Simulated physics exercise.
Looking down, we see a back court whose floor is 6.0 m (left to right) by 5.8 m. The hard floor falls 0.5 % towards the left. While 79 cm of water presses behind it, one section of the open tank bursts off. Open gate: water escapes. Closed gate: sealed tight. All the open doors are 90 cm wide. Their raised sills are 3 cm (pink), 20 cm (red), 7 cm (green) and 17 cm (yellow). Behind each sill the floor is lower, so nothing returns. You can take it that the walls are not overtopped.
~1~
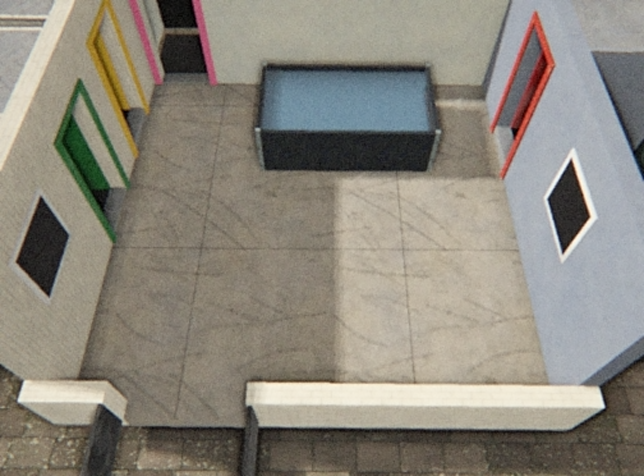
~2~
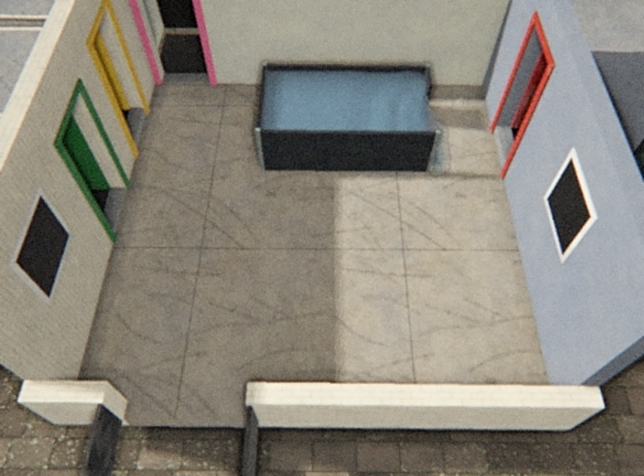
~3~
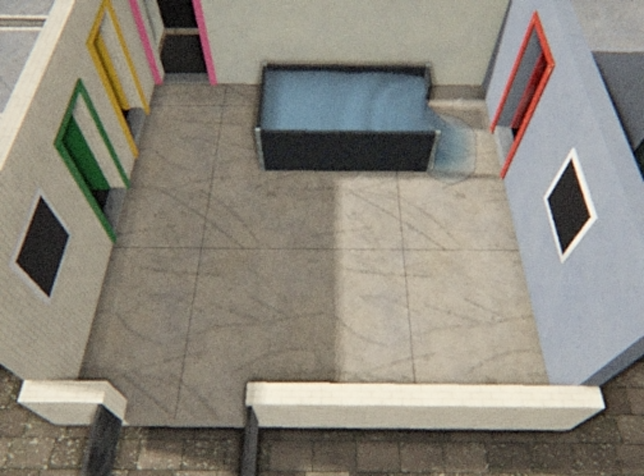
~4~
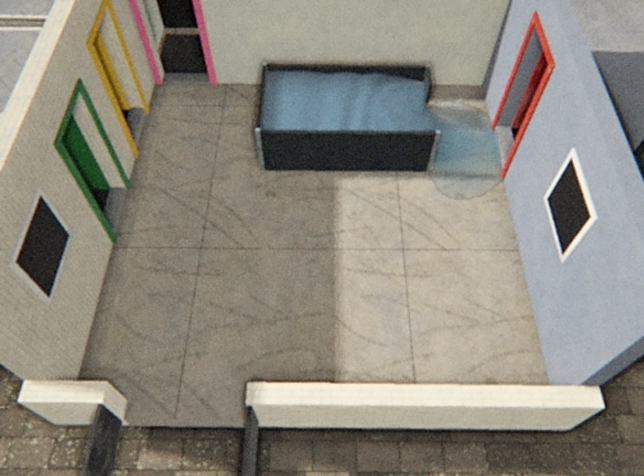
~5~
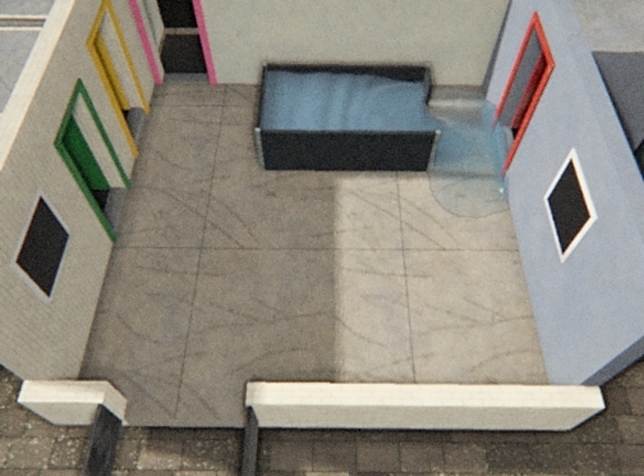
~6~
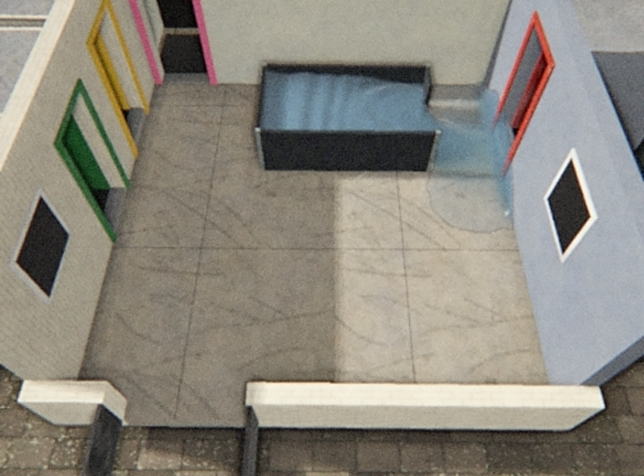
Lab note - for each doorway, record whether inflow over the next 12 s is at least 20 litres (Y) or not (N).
My prediction: Pink door: Past the limit; red door: Past the limit; green door: Past the limit; yellow door: Within the limit.
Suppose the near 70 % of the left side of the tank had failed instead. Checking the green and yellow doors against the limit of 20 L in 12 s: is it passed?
Short answer, against that limit: Green overshoots, yellow overshoots.
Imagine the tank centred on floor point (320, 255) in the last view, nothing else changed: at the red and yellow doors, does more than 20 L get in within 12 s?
Relative to the limit, red is within it and yellow is within it.
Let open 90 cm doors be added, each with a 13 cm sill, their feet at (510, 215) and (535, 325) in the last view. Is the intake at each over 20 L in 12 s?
In the order given, higher then lower.
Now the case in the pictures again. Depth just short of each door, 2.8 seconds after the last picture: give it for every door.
Pink 6 cm, red 29 cm, green 0 cm, yellow 3 cm.
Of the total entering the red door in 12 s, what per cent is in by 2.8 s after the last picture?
Fraction in by then: Around 95 per cent.
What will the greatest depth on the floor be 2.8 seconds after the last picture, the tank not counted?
Max depth: About 30 centimetres.
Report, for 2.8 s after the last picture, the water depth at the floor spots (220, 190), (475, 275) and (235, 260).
About 0, 6 and 0 cm.
Then, 0.7 s after the last picture water covers 15 % of the floor and is deepest (48 cm) near (492, 154); pink door not reached, red door 49 cm at the sill, 139 L in, green door not reached, yellow door not reached.
Then, 1.5 s after the last picture water covers 30 % of the floor and is deepest (44 cm) near (490, 146); pink door not reached, red door 46 cm at the sill, 313 L in, green door not reached, yellow door not reached.
Then, 2.8 s after the last picture water covers 50 % of the floor and is deepest (30 cm) near (478, 88); pink door 6 cm at the sill, 0 L in, red door 29 cm at the sill, 455 L in, green door not reached, yellow door not reached.
Then, 6.3 s after the last picture water covers 85 % of the floor and is deepest (16 cm) near (479, 95); pink door 8 cm at the sill, 51 L in, red door 15 cm at the sill, 486 L in, green door 7 cm at the sill, 1 L in, yellow door 10 cm at the sill, 0 L in.
Then, 11.3 s after the last picture water covers 100 % of the floor and is deepest (10 cm) near (153, 93); pink door 6 cm at the sill, 106 L in, red door 9 cm at the sill, 487 L in, green door 10 cm at the sill, 38 L in, yellow door 6 cm at the sill, 0 L in.
